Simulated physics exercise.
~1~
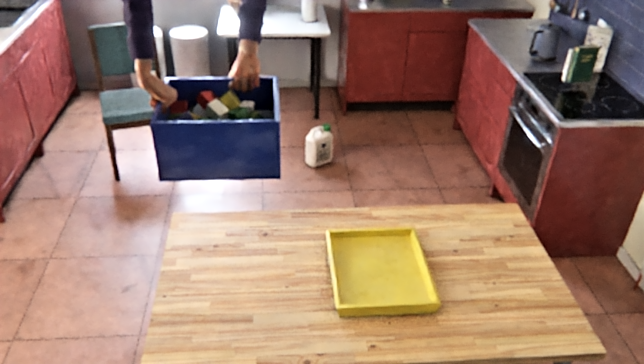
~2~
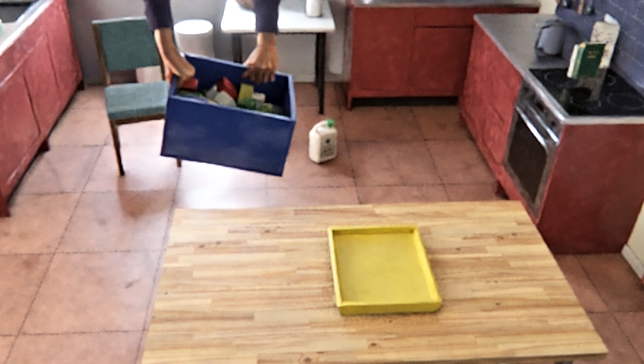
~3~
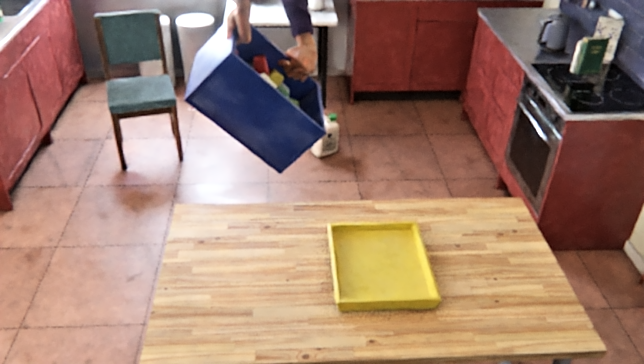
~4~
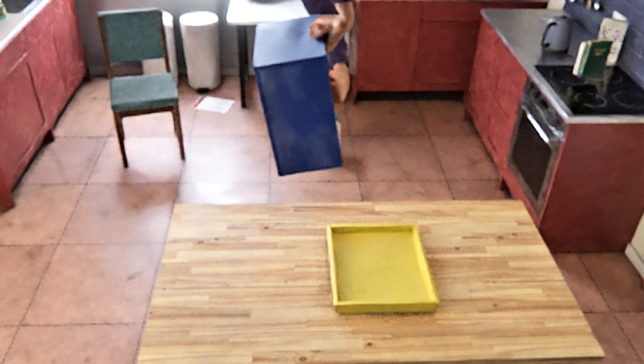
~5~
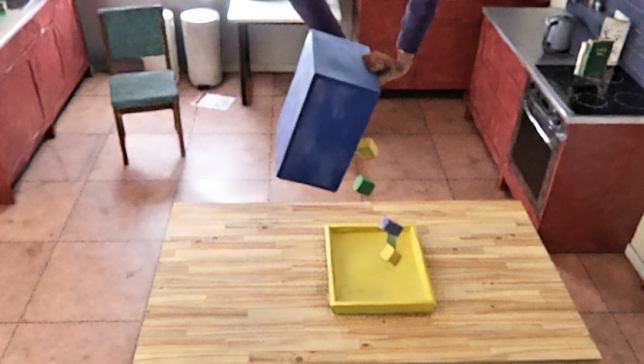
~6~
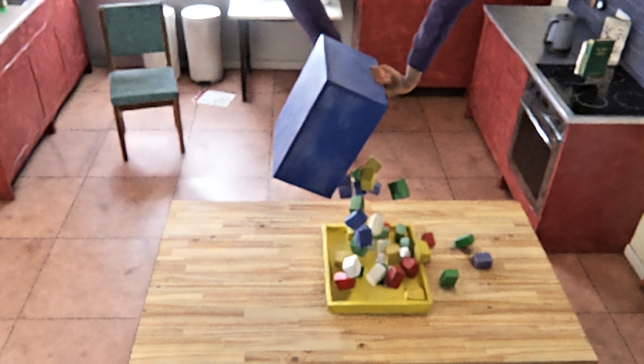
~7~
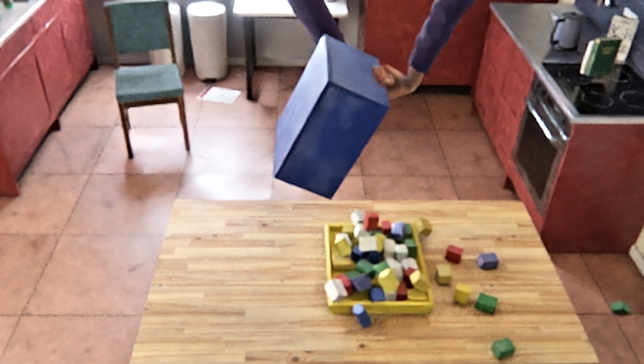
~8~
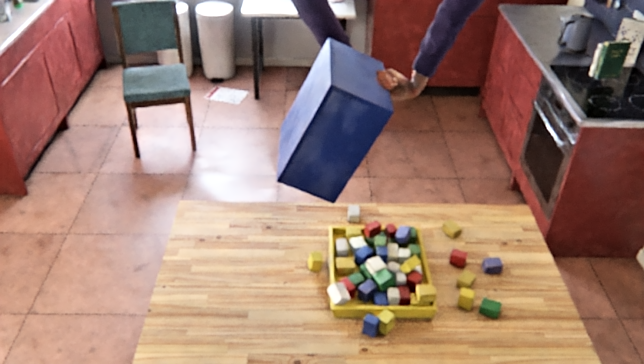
Two hands in dark sleeves hold a blue tote filled with loose, many-coloured toy bricks above the far side of a wooden table, in a red-cabineted kitchen seen from slightly above. An empty yellow tray sits on the tabletop, with a green chair behind to the left and a stove to the right. The tote tilts steadily and swings to the right until its open end points downward. A few bricks drop first, then a thick stream tumbles into the tray, some bouncing out to the right. Finally the tote hangs tipped over a heaped tray, with several bricks scattered around it.
